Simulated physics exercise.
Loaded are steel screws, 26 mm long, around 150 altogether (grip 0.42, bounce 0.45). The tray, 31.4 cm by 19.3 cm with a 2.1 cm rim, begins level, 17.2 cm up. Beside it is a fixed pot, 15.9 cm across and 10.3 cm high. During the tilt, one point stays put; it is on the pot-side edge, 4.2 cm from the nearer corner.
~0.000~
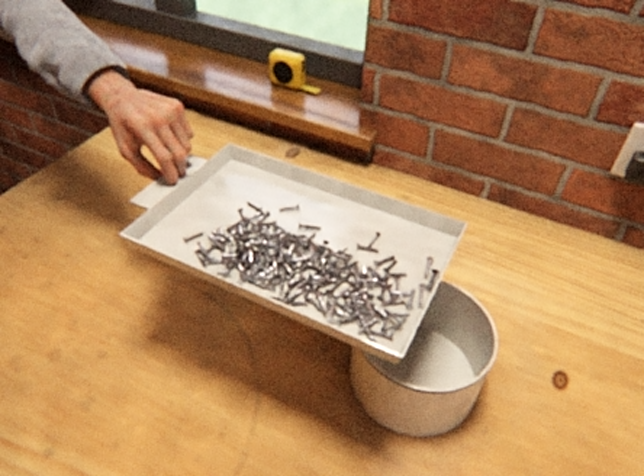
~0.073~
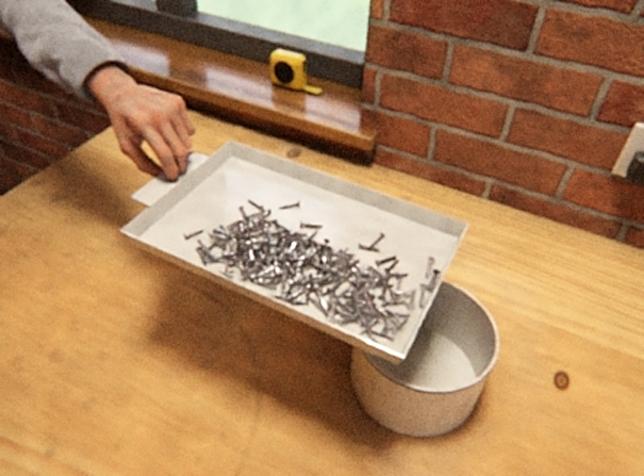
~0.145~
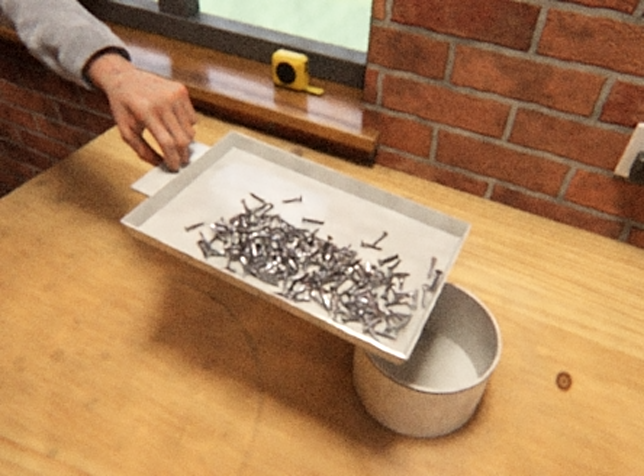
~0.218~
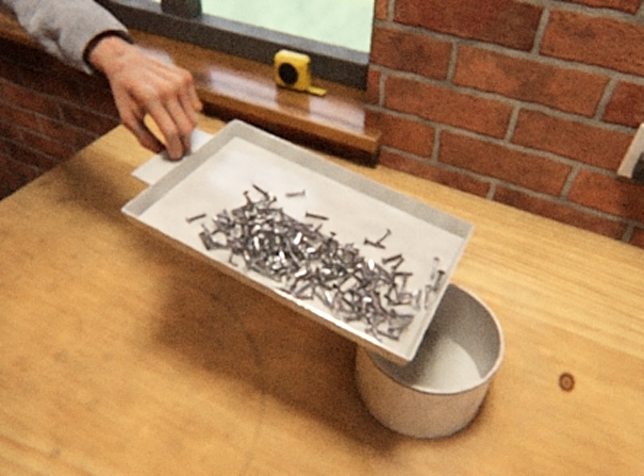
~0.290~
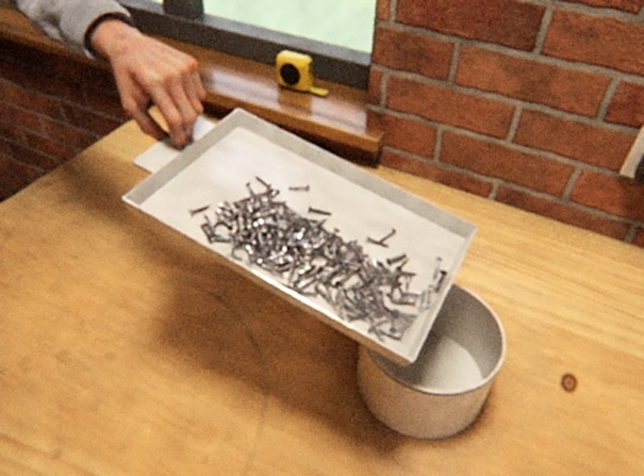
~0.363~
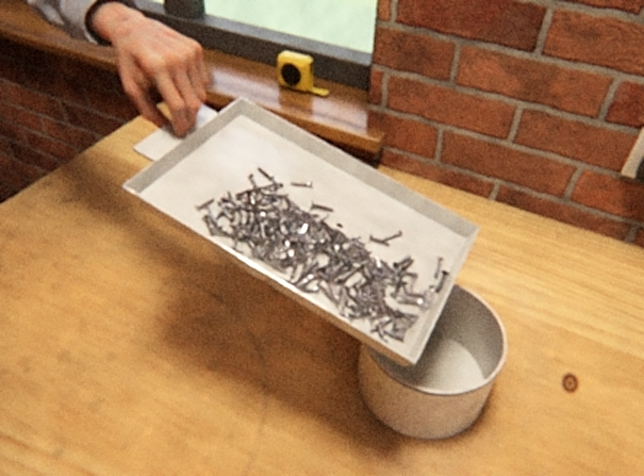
A shallow tray of steel screws tilted steadily toward a round metal pot on a wooden table as a hand raised its left end, while the screws stayed bunched in a loose pile.
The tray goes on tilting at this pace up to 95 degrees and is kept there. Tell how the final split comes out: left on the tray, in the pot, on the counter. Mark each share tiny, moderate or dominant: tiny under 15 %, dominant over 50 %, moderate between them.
Tray: Tiny, pot: Dominant, counter: Moderate.
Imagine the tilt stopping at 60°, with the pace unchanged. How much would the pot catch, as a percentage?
It would be near 5 per cent.
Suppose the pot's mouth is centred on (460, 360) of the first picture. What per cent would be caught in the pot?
Close to 90 in a hundred.
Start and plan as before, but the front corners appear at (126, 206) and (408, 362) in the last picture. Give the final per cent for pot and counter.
That works out as pot 0 and counter 100.
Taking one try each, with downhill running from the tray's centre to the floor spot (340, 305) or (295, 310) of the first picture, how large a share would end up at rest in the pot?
First try: About 0 percent; second try: About 0 percent.
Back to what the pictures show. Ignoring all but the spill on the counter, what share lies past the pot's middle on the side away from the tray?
Around 100 in a hundred.
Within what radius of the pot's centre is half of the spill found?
That comes to near 14 cm.
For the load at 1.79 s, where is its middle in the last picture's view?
Load centre: About (444, 313) px.
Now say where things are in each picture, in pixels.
The first frame shows tray tilt 0 degrees, front corners at (127, 233) and (399, 350); middle of the pieces at (302, 267); pot at (425, 327).
The second frame shows tray tilt 1 degrees, front corners at (128, 229) and (400, 350); middle of the pieces at (304, 266).
The third frame shows tray tilt 4 degrees, front corners at (128, 220) and (403, 351), lowest corner right front; middle of the pieces at (306, 263).
The fourth frame shows tray tilt 7 degrees, front corners at (129, 209) and (407, 353), lowest corner right front; middle of the pieces at (309, 259).
The fifth frame shows tray tilt 10 degrees, front corners at (130, 197) and (410, 354), lowest corner right front; middle of the pieces at (312, 254).
The sixth frame shows tray tilt 13 degrees, front corners at (131, 185) and (412, 355), lowest corner right front; middle of the pieces at (315, 250); pot at (434, 330). The tray's pace is about 45 degrees a second.
Then, at 1.22 s, tilt 51 degrees; the tray holds 100 %, the pot 0 %.
After 1.79 s, tilt 77 degrees; the tray holds 85 %, the pot 5 %.
Then, at 2.41 s, tilt 95 degrees; the tray holds 0 %, the pot 60 %.
At rest (3.1 s), tray 0 %, pot 60 %, counter 40 %.
